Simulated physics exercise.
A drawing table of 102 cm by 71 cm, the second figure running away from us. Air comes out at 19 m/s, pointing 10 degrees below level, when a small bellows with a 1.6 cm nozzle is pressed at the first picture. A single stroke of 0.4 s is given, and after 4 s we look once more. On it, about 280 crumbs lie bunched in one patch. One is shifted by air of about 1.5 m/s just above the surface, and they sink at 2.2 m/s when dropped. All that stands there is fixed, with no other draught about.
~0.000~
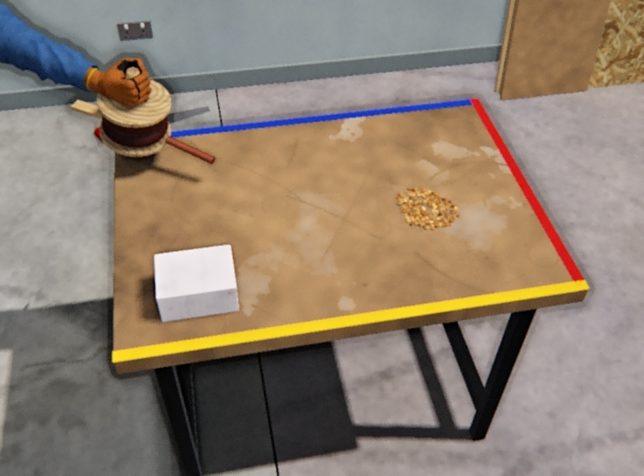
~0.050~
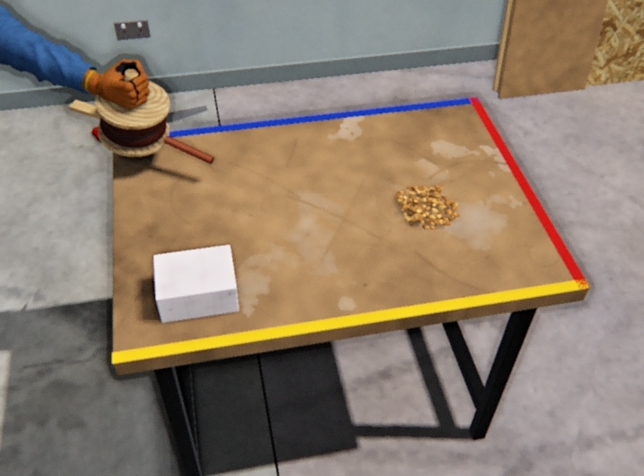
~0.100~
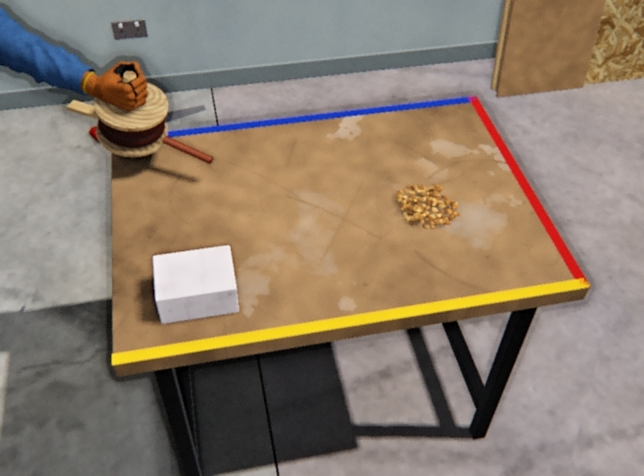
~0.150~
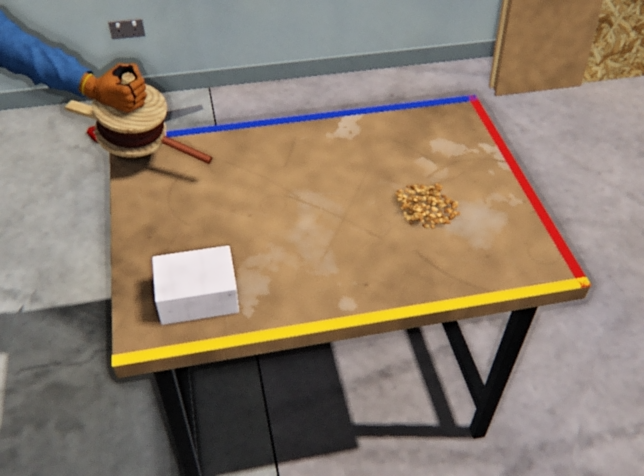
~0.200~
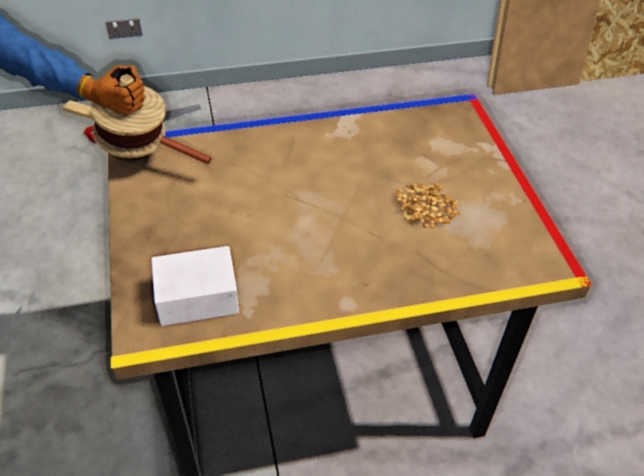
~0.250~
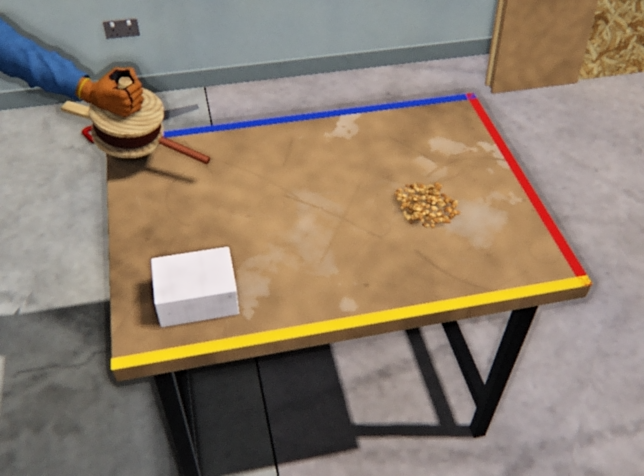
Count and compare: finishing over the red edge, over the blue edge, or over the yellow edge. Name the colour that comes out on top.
It is the red one.
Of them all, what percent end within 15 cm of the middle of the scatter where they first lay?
Share: Around 15 %.
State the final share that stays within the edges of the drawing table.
About 30 per cent.
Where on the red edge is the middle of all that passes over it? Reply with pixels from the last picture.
Median crossing, approx. (561, 234).
After 0.8 s, 0 % are over the blue edge, 61 % over the red edge and 0 % over the yellow edge; the middle of those left on the top is near (490, 201); 21 % are gone or lie where they will stay.
After 1.3 s, 0 % are over the blue edge, 68 % over the red edge and 0 % over the yellow edge; the middle of those left on the top is near (480, 196); 100 % are gone or lie where they will stay.
After 2.2 s, 0 % are over the blue edge, 68 % over the red edge and 0 % over the yellow edge; the middle of those left on the top is near (480, 196); 100 % are gone or lie where they will stay.
After 4.0 s, at the end, 0 % are over the blue edge, 68 % over the red edge and 0 % over the yellow edge; the middle of those left on the top is near (480, 196).
